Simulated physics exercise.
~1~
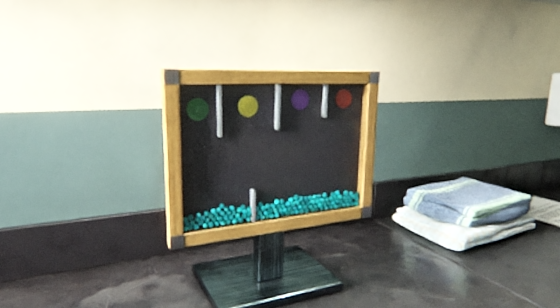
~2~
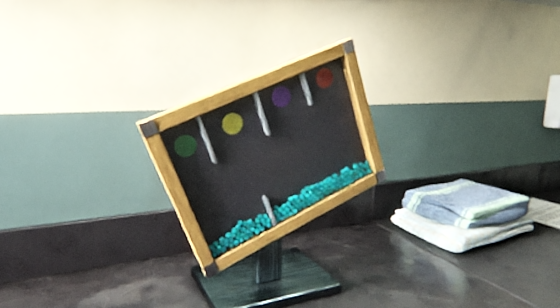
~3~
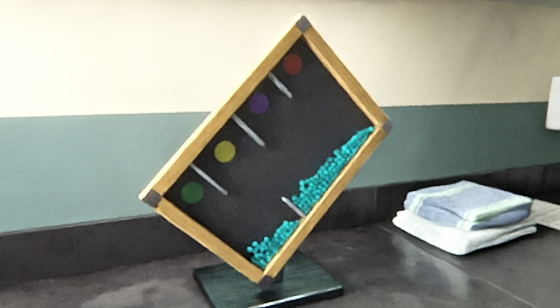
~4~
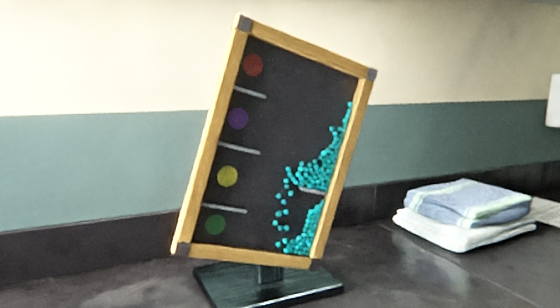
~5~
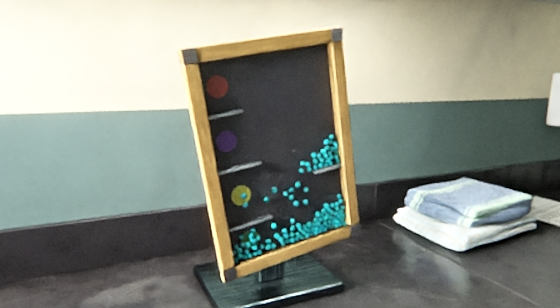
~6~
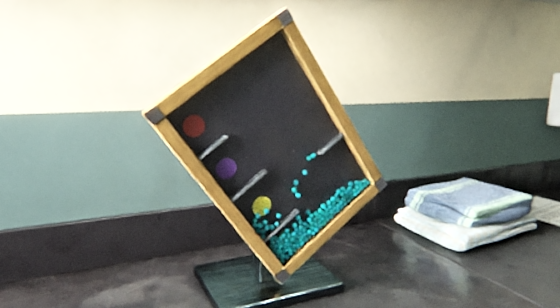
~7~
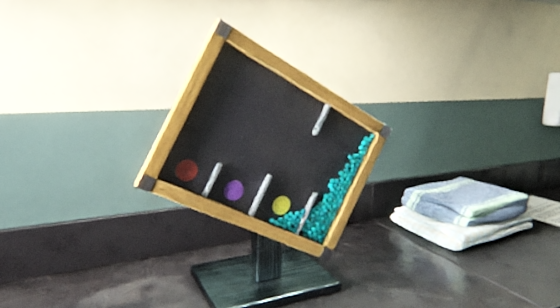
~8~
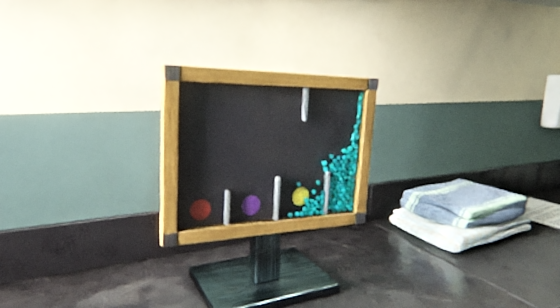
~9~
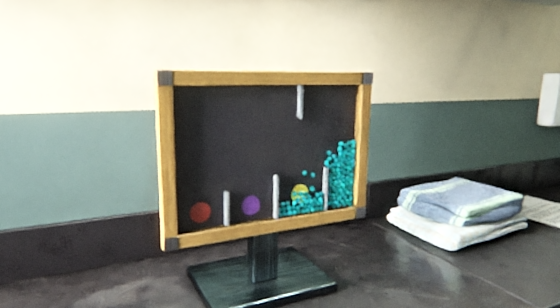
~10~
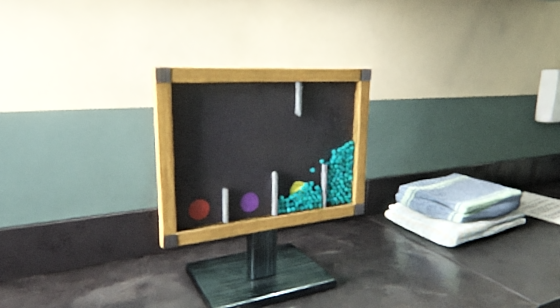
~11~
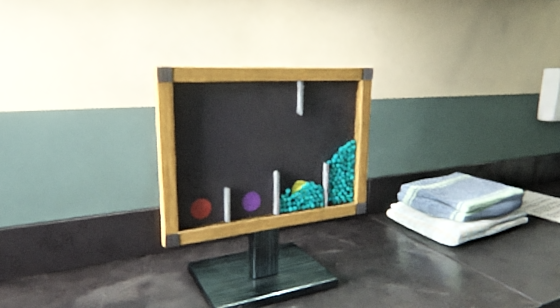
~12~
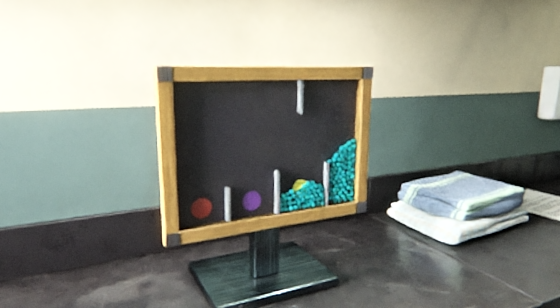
Framed box of turquoise beads turning clockwise half a turn, beads tumbling and settling in the two right-hand pockets, green and yellow.
